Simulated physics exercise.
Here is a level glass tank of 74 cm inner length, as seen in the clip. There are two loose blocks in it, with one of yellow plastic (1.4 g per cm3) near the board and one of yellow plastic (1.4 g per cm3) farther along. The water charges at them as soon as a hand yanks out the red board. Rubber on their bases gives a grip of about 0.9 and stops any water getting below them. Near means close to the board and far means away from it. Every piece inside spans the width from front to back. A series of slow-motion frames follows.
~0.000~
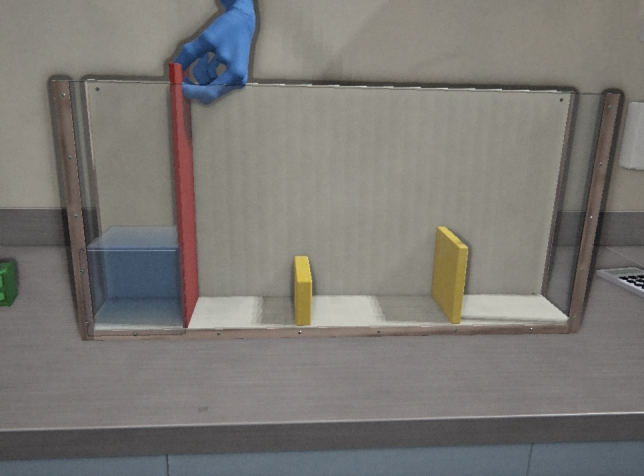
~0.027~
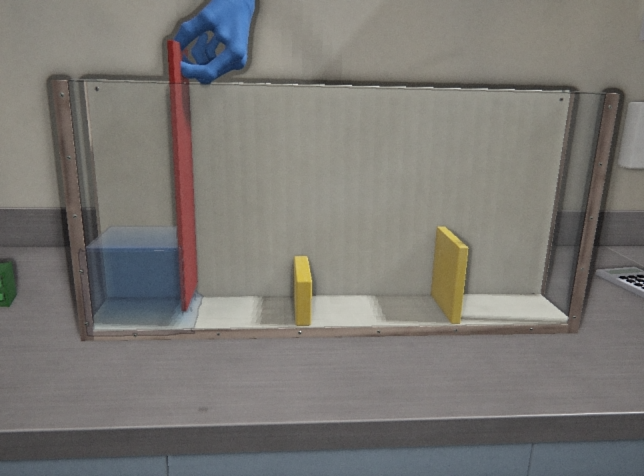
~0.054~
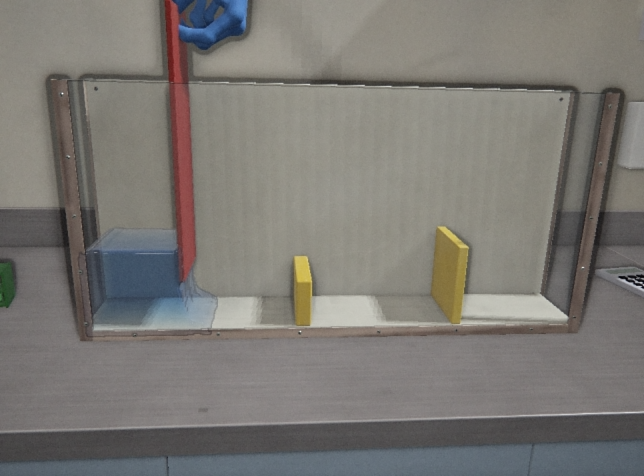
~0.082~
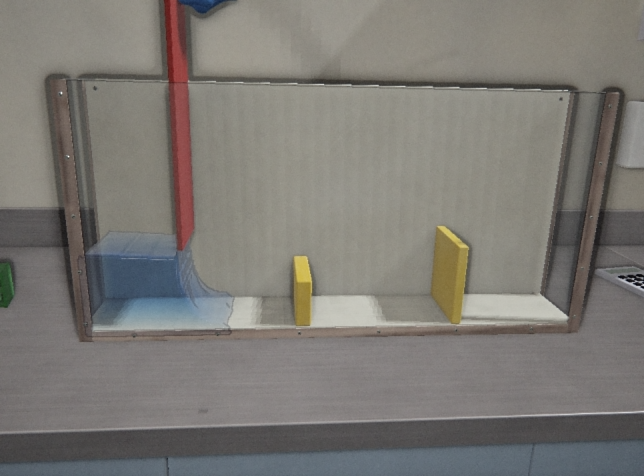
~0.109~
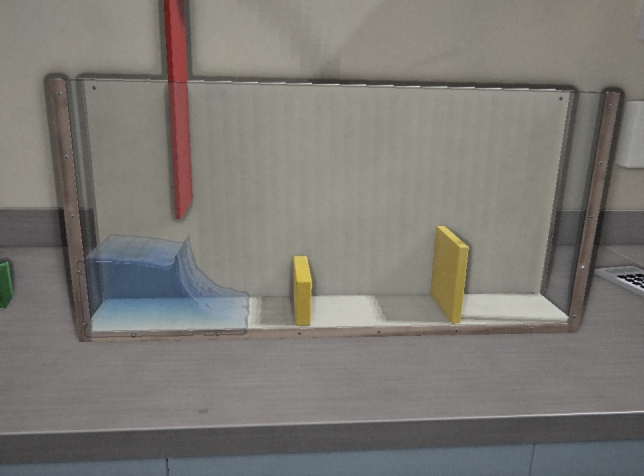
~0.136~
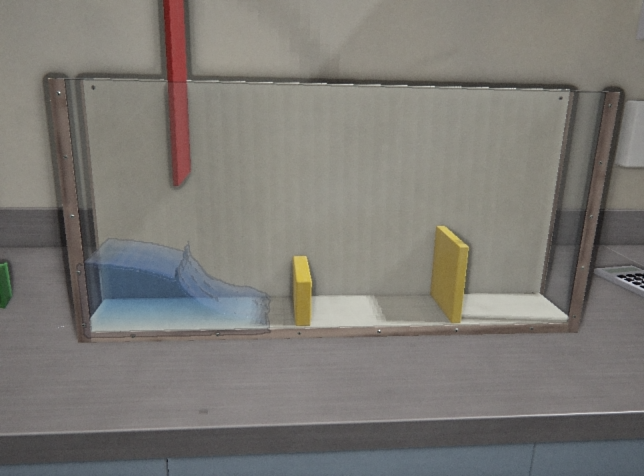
At first, a blue-gloved hand grips a red board holding back water at the left end of a clear tank, with two yellow blocks standing to the right. The hand pulls the board upward, and water spills out beneath it. The water then slumps and spreads rightward along the floor, nearing the shorter block.
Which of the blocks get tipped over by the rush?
One by one: The near one gets felled; the far one gets felled.
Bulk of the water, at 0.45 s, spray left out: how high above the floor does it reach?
Roughly 11.0 cm up.
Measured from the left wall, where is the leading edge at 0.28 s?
About 34 cm.
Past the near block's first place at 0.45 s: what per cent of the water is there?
Roughly 40 per cent.
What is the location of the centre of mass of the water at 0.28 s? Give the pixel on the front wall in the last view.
The centre of mass sits near (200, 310) on the front wall.
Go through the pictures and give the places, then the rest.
In the first picture, the water tops out at (93, 250) by the left wall; its leading edge has got to (182, 326); the board ends at (185, 327); the near block's top is at (304, 284); the far block's top is at (464, 252).
In the second picture, the water tops out at (92, 250) by the left wall; its leading edge has got to (191, 326); the board ends at (184, 310).
In the third picture, the water tops out at (92, 253) by the left wall; its leading edge has got to (208, 326); the board ends at (182, 281).
In the fourth picture, the water tops out at (92, 256) by the left wall; its leading edge has got to (226, 326); the board ends at (180, 250).
In the fifth picture, the water tops out at (91, 261) by the left wall; its leading edge has got to (244, 326); the board ends at (178, 218).
In the sixth picture, the water tops out at (91, 265) by the left wall; its leading edge has got to (266, 326); the board ends at (176, 185); the near block's top is at (304, 284); the far block's top is at (464, 251).
After 0.28 s the front has run 35 cm from the left wall, the near block leans 30° and the far block is upright.
After 0.45 s the near block lies flat and the far block is upright.
After 0.74 s the near block lies flat and the far block leans 39°.
In the end the near block lies flat and the far block lies flat; 19 per cent of the water is past where the far block first stood.
